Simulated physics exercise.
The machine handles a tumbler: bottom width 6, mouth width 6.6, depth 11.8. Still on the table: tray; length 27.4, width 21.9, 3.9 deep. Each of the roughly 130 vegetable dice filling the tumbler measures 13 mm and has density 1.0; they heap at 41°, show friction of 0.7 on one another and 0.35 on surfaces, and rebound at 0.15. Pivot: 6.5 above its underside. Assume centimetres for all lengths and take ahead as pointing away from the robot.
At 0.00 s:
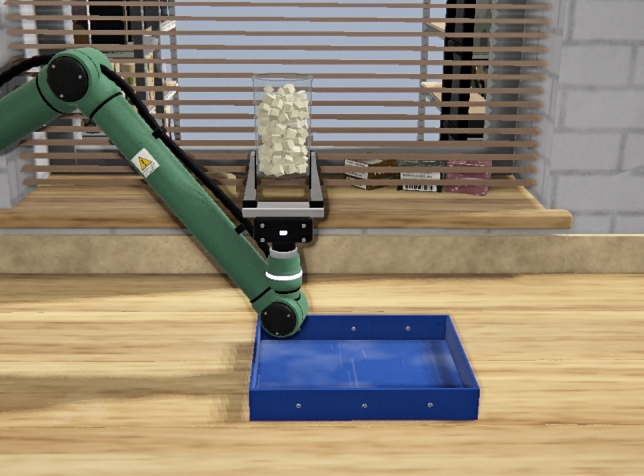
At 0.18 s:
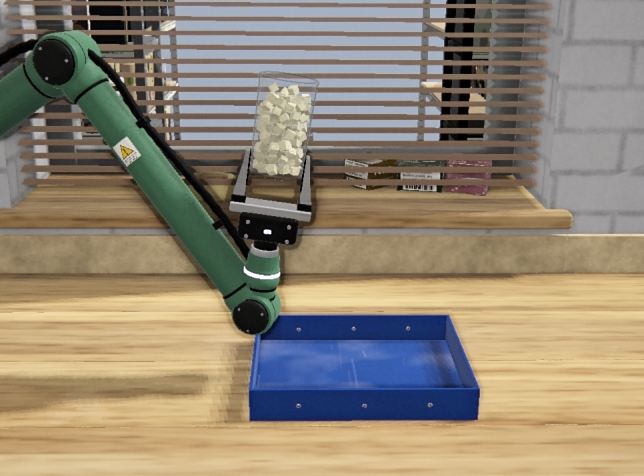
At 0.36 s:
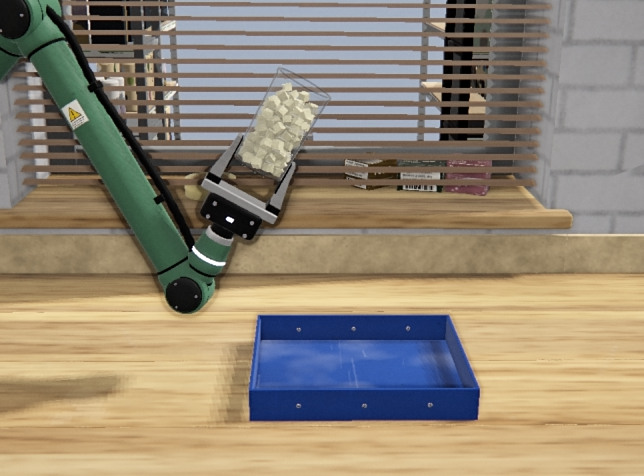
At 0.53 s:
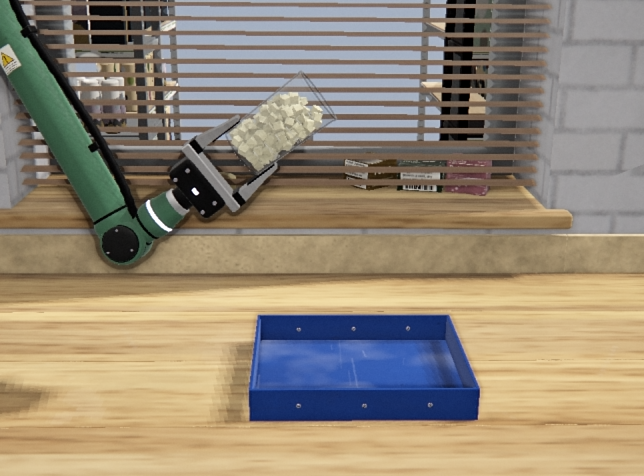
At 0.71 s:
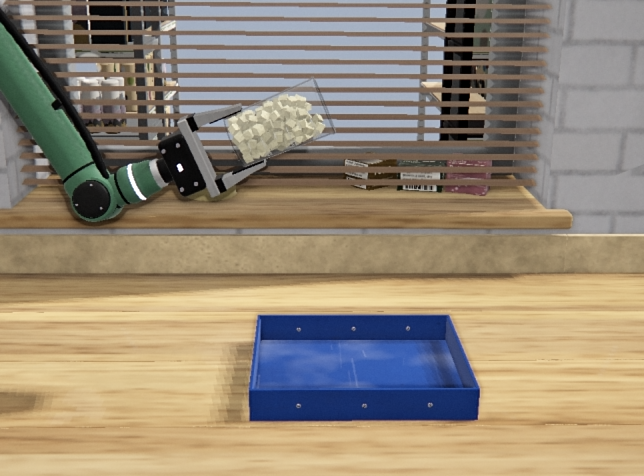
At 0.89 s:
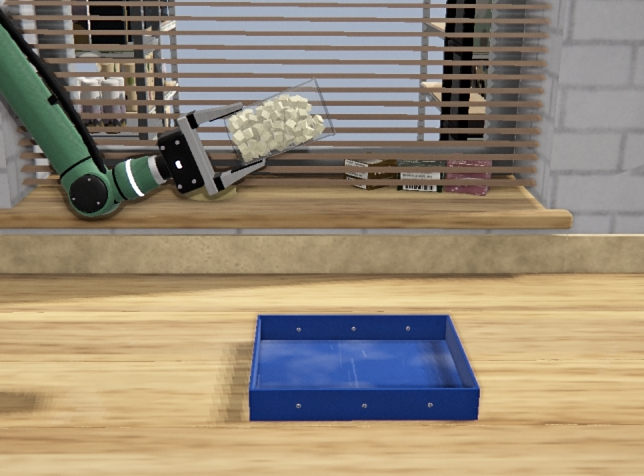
A green robot arm held a clear tumbler of whitish chunks upright above a blue tray, then swung its lower end left and tilted the tumbler far over to the right, the chunks shifting inside.
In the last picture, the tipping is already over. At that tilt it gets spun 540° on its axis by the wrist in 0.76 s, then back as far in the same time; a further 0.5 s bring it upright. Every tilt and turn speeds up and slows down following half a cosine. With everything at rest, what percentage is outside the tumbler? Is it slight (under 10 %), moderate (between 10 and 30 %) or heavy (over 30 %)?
It is slight, under 10 %.
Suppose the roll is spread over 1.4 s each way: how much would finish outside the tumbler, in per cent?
It would come to around 0 percent.
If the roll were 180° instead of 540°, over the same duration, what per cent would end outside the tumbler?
In that case you'd get close to 0 per cent.
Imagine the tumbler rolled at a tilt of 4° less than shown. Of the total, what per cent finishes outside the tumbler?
0 %.
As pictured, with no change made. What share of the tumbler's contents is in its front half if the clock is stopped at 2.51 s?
Share noted: Close to 50 per cent.
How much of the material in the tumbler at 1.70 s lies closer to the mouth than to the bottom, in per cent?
Looks like around 45 per cent to me.
After 1.70 s, tipped 69°, highest piece 38 above the table; 130 in the tumbler.
After 2.51 s, tipped 63°, highest piece 38 above the table; 129 in the tumbler, 1 in the tray.
After 3.11 s, upright, highest piece 39 above the table; 129 in the tumbler, 1 in the tray.
After 3.81 s, upright, highest piece 39 above the table; 129 in the tumbler, 1 in the tray.
At rest, 129 in the tumbler, 1 in the tray. That is 1 % outside the tumbler.
